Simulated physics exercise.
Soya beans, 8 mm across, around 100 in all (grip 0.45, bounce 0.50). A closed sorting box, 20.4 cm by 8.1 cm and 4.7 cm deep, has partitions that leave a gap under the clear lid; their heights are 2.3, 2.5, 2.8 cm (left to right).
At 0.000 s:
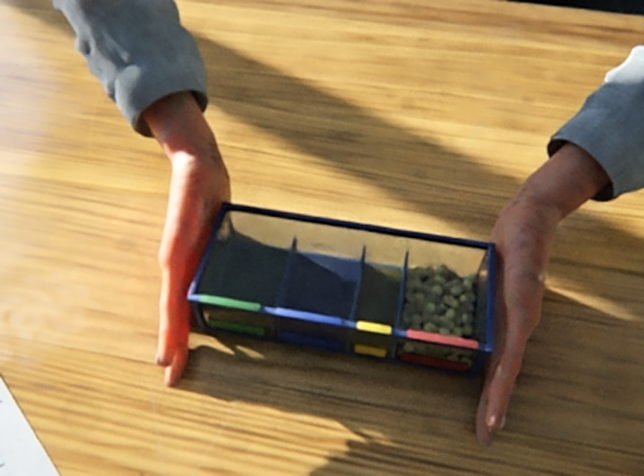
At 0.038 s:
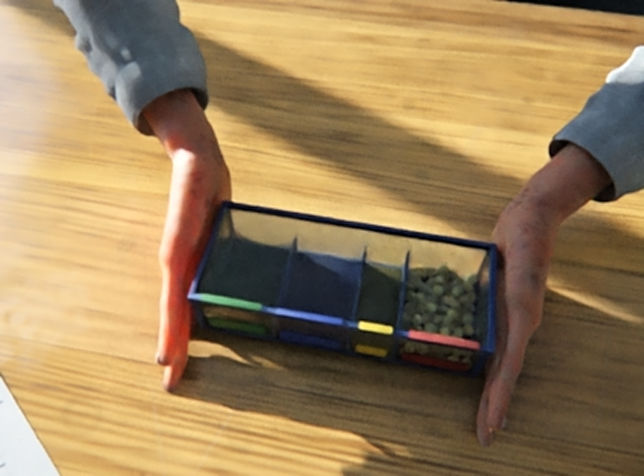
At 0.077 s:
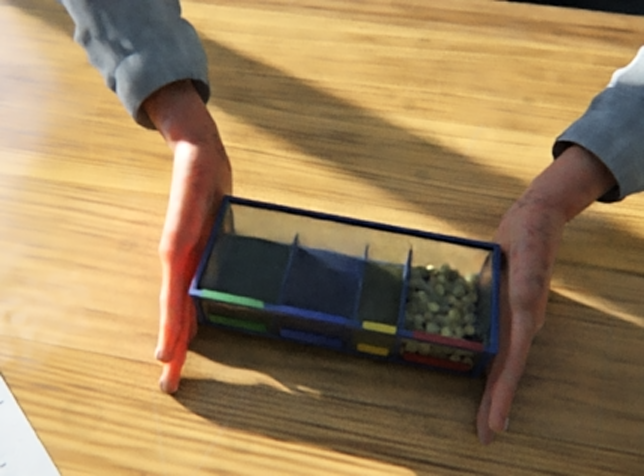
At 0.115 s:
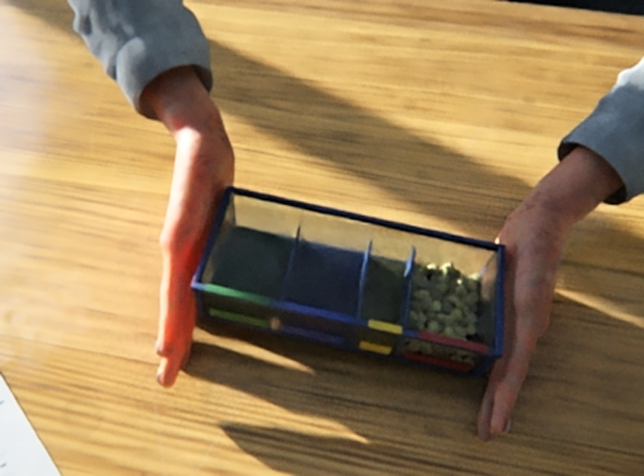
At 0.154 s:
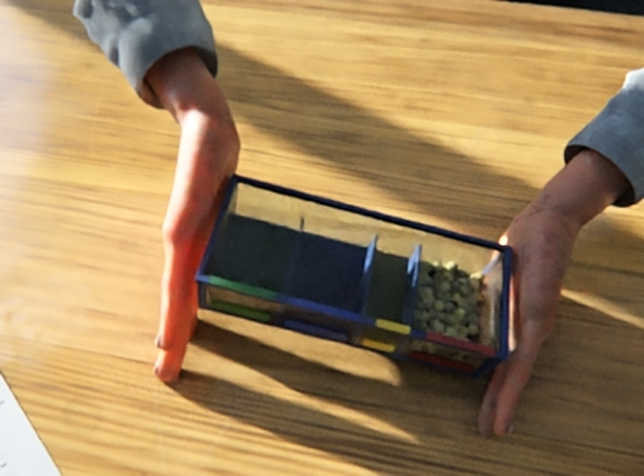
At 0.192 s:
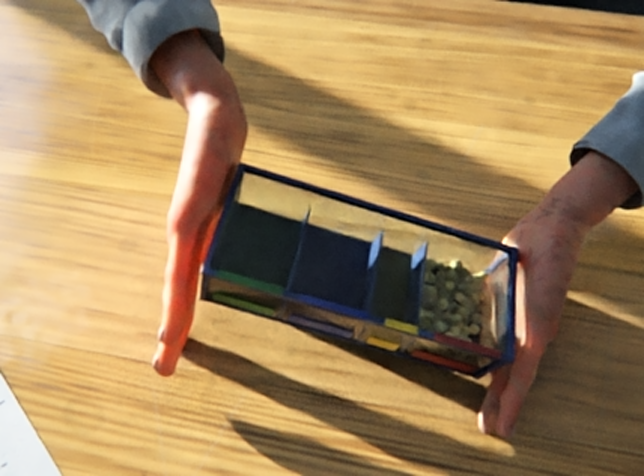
Two hands in grey-blue sleeves hold a clear-lidded, blue-edged sorting box between their palms above a sunlit wooden table, seen from overhead at an angle. Green, blue, yellow and red strips mark its four compartments from left to right, with pale greenish beans in the red one. The left hand raises its end, tilting the box down to the right as shadows shift beneath, while the view stays still.
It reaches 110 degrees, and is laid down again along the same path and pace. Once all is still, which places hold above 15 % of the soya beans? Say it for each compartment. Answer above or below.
Red compartment: Above; blue compartment: Below; green compartment: Below; yellow compartment: Below.
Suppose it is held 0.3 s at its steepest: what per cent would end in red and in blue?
Then: Red 100; blue 0.
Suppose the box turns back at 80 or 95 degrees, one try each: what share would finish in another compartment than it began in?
About 0 and 0 per cent.
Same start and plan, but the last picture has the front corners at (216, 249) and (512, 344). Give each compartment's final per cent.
Red 100, blue 0, green 0, yellow 0.
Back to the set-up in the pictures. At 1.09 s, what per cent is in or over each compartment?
Red 100; blue 0; green 0; yellow 0.
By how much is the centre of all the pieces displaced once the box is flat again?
Roughly 1.0 cm.
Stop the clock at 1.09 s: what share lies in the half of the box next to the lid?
Some 60 per cent.
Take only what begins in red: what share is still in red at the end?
Some 100 per cent.
After 1.09 s, tilt 110 degrees; red 100 %.
After 1.68 s, tilt 50 degrees; red 100 %.
After 2.33 s, tilt 0 degrees; red 100 %.
By 2.8 s all is still; red 100 %, blue 0 %, green 0 %, yellow 0 %.
